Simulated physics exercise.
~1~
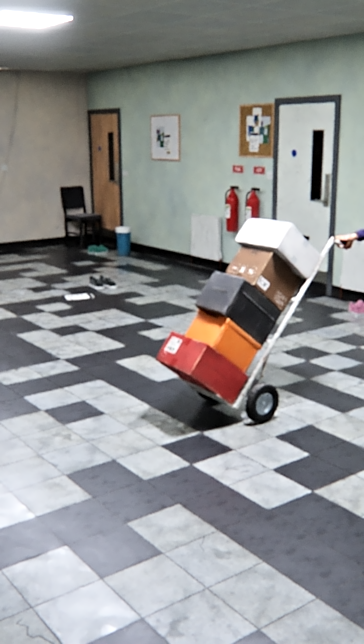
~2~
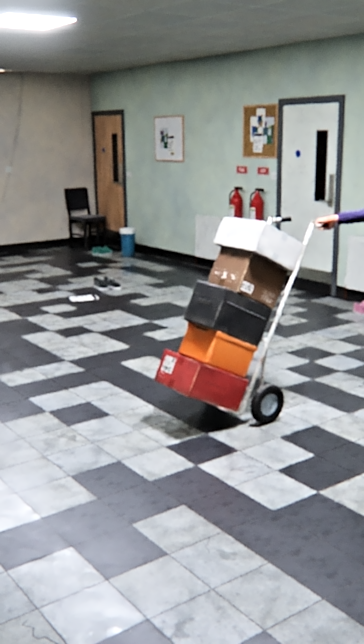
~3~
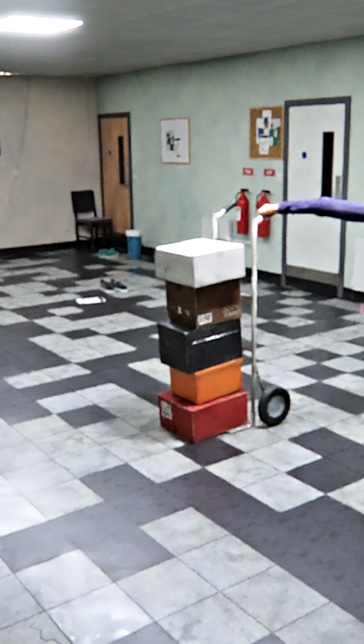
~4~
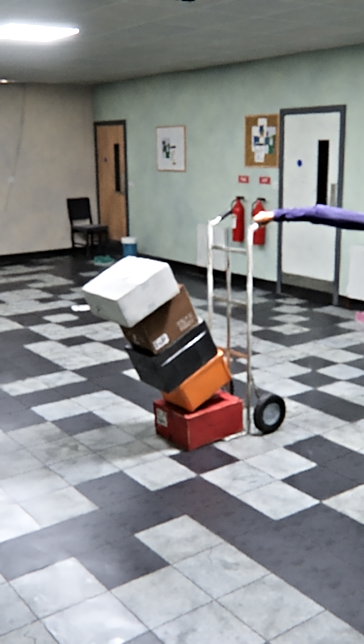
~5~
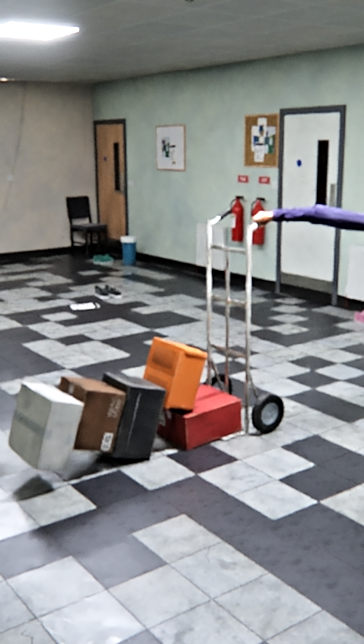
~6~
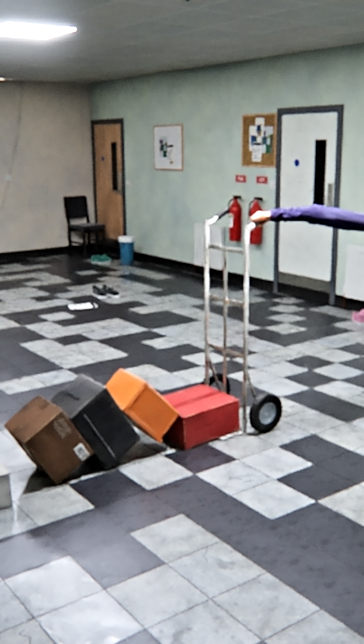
A stack of boxes topples left off a hand truck tipped upright, leaving the red one in place.
